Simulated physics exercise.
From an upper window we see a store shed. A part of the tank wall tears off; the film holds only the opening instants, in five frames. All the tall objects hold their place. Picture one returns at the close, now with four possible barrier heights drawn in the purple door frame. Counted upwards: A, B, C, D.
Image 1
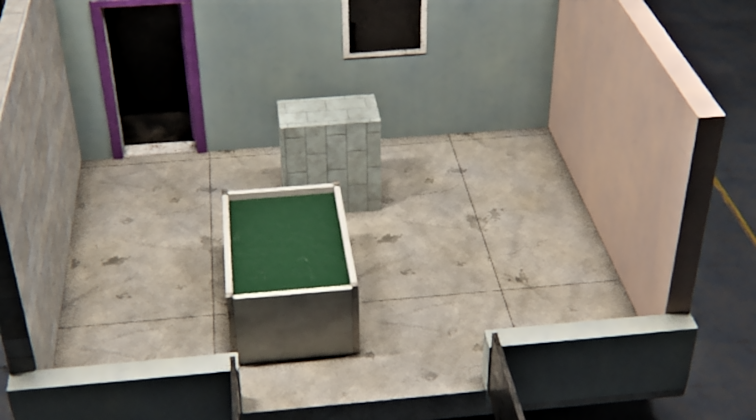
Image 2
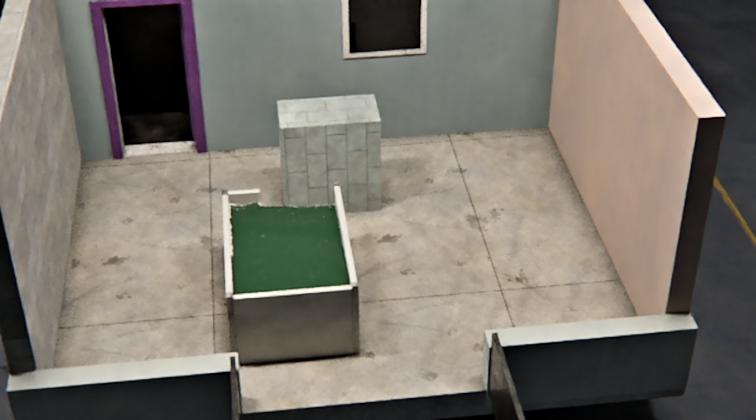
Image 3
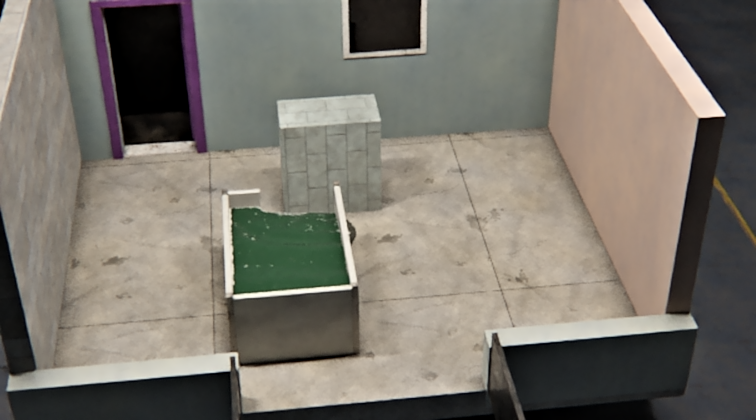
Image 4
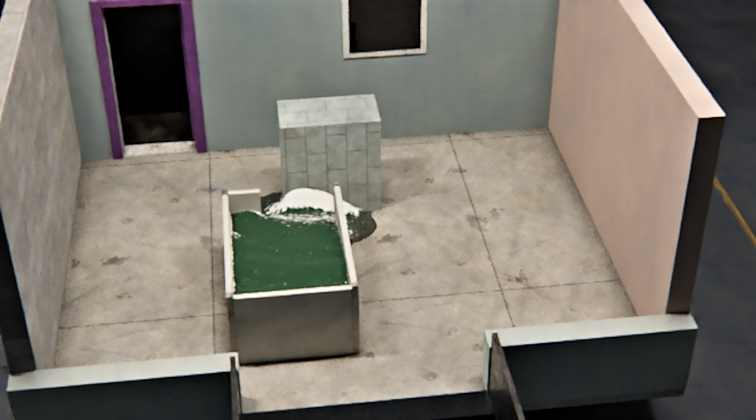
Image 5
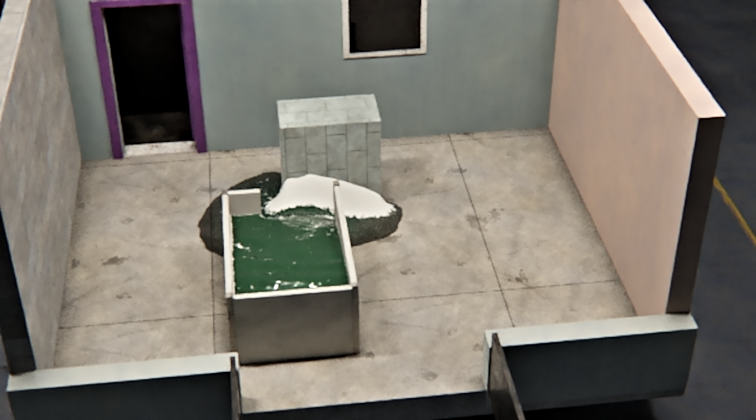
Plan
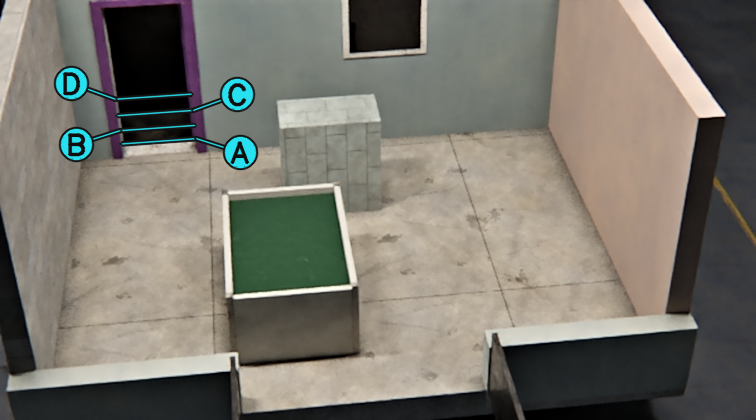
At first, green water lies still in a pale tank before a block in a walled shed with a purple doorway. Then the tank's far side opens and the water's surface grows ragged and lower at that end. White foam wells up behind the tank, and dark wetness spreads left and right across the floor.
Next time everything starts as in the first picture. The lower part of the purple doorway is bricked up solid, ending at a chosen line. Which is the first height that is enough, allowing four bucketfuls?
It is A.
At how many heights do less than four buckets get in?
All of the four.
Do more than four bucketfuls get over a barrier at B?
No.
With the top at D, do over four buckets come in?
No.
On the marked copy, A at (159, 141); B at (157, 128); C at (155, 113); D at (153, 96); from the bottom up A, B, C, D.
If A is chosen, a splash gets over, under a bucket.
If B is chosen, nothing gets over.
If C is chosen, nothing gets over.
If D is chosen, nothing gets over.
